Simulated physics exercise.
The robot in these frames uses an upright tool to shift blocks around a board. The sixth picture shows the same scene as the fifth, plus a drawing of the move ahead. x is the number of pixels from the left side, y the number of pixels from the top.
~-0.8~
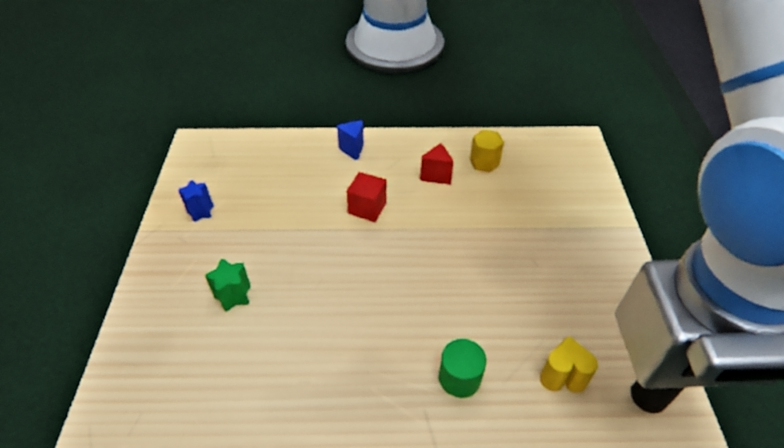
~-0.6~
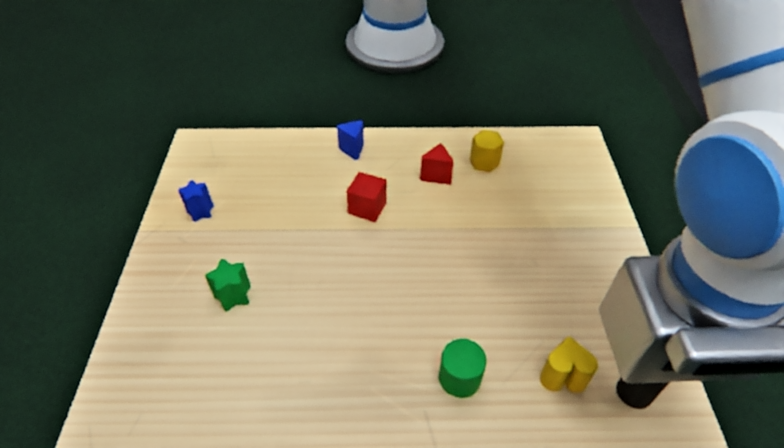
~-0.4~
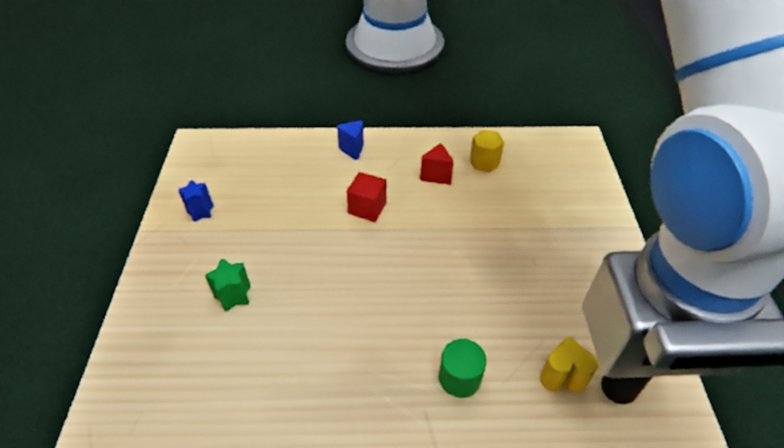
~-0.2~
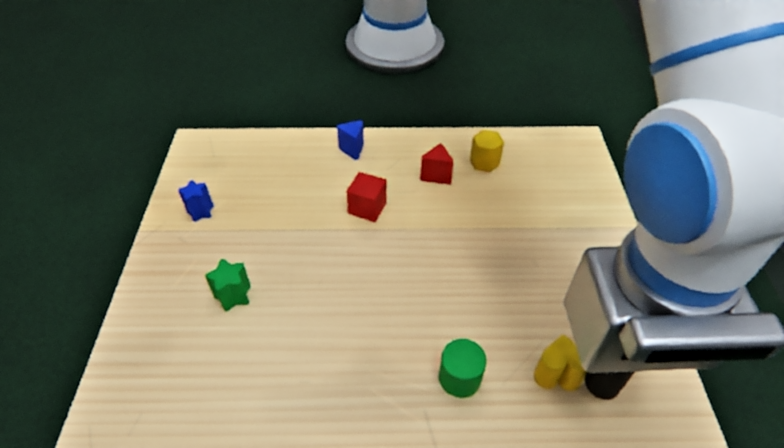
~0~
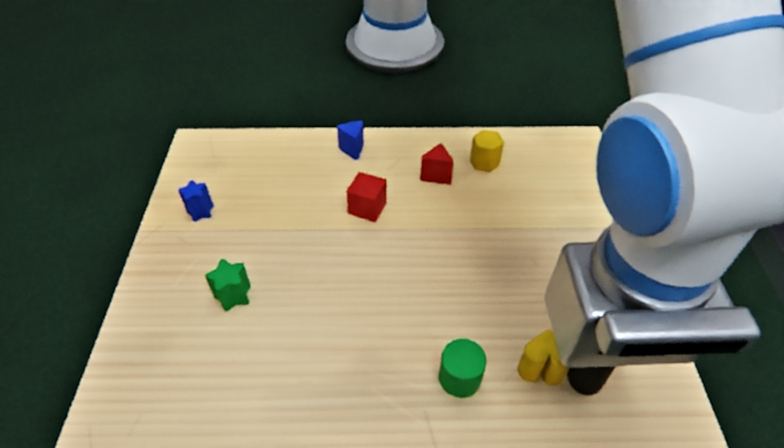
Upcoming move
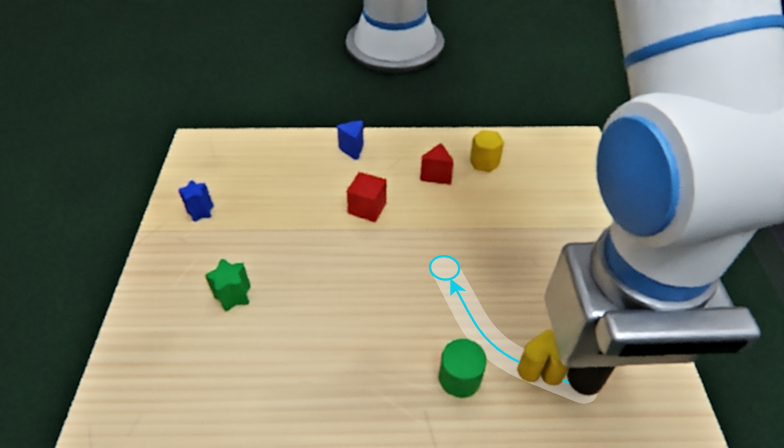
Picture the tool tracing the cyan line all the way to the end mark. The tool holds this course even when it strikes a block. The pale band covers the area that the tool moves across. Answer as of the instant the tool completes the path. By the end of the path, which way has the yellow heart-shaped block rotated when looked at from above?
From above, it turns counterclockwise.
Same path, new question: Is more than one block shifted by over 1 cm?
No, that is not what happens.
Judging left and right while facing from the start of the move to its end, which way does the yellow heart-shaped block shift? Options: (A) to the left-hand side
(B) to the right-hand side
(A)
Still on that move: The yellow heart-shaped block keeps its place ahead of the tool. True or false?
That statement is not accurate.
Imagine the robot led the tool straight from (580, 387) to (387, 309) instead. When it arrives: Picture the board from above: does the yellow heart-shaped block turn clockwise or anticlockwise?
Direction: Clockwise.
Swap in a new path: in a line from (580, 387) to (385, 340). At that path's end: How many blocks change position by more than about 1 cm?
I think two will be displaced.
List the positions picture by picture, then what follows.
Lower end of the tool (649, 397), tops of blocks, green circle (464, 358), yellow heart-shaped block (573, 357), in the first frame.
Tool (634, 393), blocks as before, in the second frame.
Tool (619, 388), blocks as before, in the third frame.
Tool (602, 384), yellow heart-shaped block (566, 355), in the fourth frame.
Tool (585, 379), green circle (464, 358), yellow heart-shaped block (549, 349), in the fifth frame.
The drawn path runs from (580, 387) over (514, 359) and (470, 315) to (445, 268).
On the path given first. One third of the way, tool (517, 352); yellow heart-shaped block (485, 317), turned 15° clockwise.
Two thirds of the way, tool (471, 306); yellow heart-shaped block (436, 282), turned 15° anticlockwise.
At the end, tool (446, 259); green circle not moved; yellow heart-shaped block (423, 274), turned 60° anticlockwise.
